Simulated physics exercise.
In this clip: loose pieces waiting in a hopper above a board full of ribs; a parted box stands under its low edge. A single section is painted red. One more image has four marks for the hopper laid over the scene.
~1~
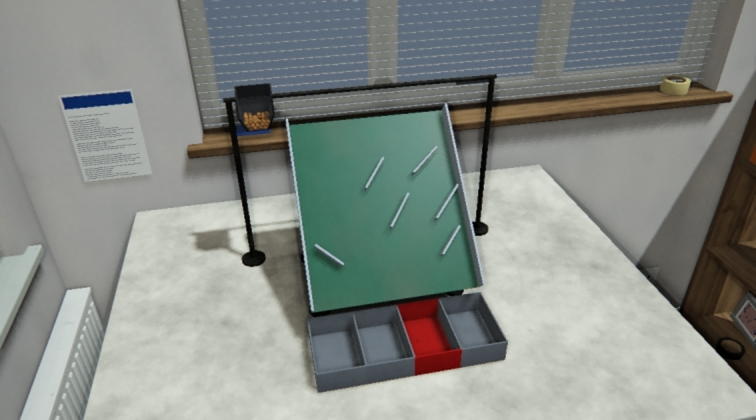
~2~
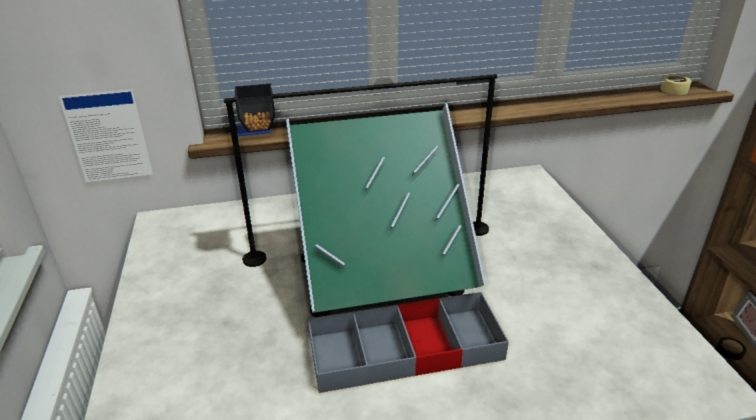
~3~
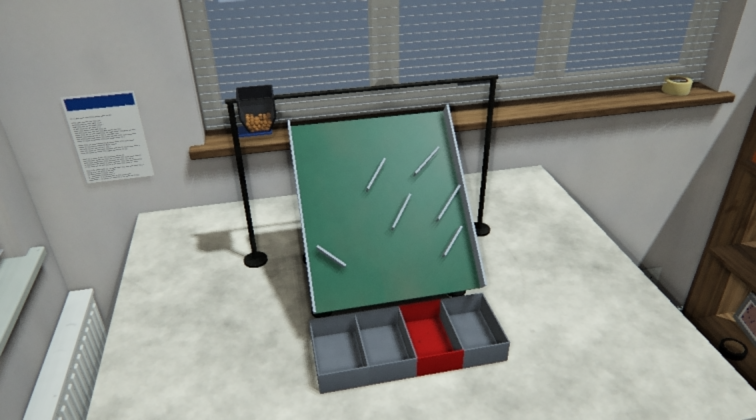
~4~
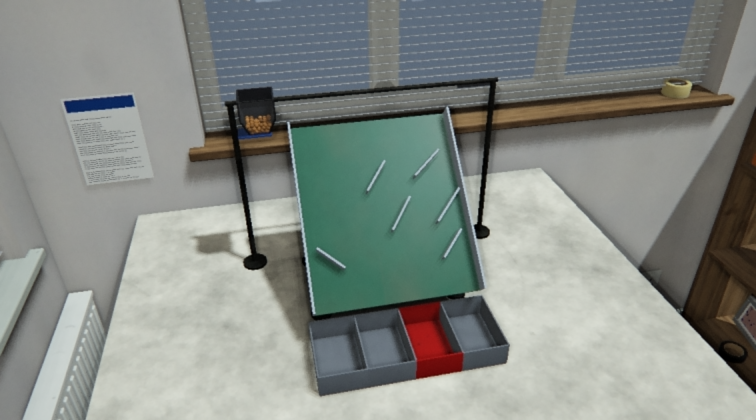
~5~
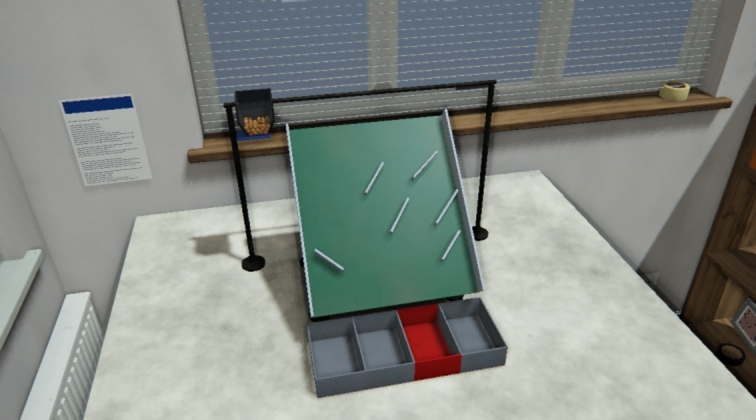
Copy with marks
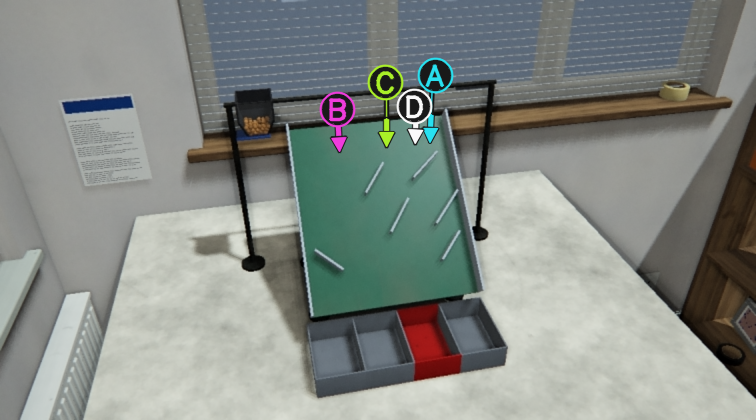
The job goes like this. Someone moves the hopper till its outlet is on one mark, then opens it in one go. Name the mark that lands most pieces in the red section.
Choose A.
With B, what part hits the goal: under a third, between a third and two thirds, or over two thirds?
Mark B gives under a third.
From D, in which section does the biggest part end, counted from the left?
The second.
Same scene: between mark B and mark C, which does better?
The answer is C.
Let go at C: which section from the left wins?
The second from the left.
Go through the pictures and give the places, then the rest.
Hopper at (257, 122), roasted chickpeas, door shut, in the first picture.
Ribs (367, 187) to (384, 157), (415, 172) to (438, 146), in the second picture.
Ribs (393, 227) to (410, 194), (439, 219) to (460, 185), in the third picture.
Ribs (317, 248) to (345, 267), (445, 257) to (461, 229), in the fourth picture.
Red section at (438, 366), number 3 of 4 from the left, in the fifth picture.
On the marked copy, mark A meets the board at (430, 137); mark B meets the board at (339, 146); mark C meets the board at (386, 141); mark D meets the board at (415, 138).
With A, about half in the red section, about a quarter in other sections, about a quarter held on the board.
With B, none in the red section, all in other sections.
With C, about a quarter in the red section, most in other sections.
With D, about a quarter in the red section, about half in other sections, about a quarter held on the board.
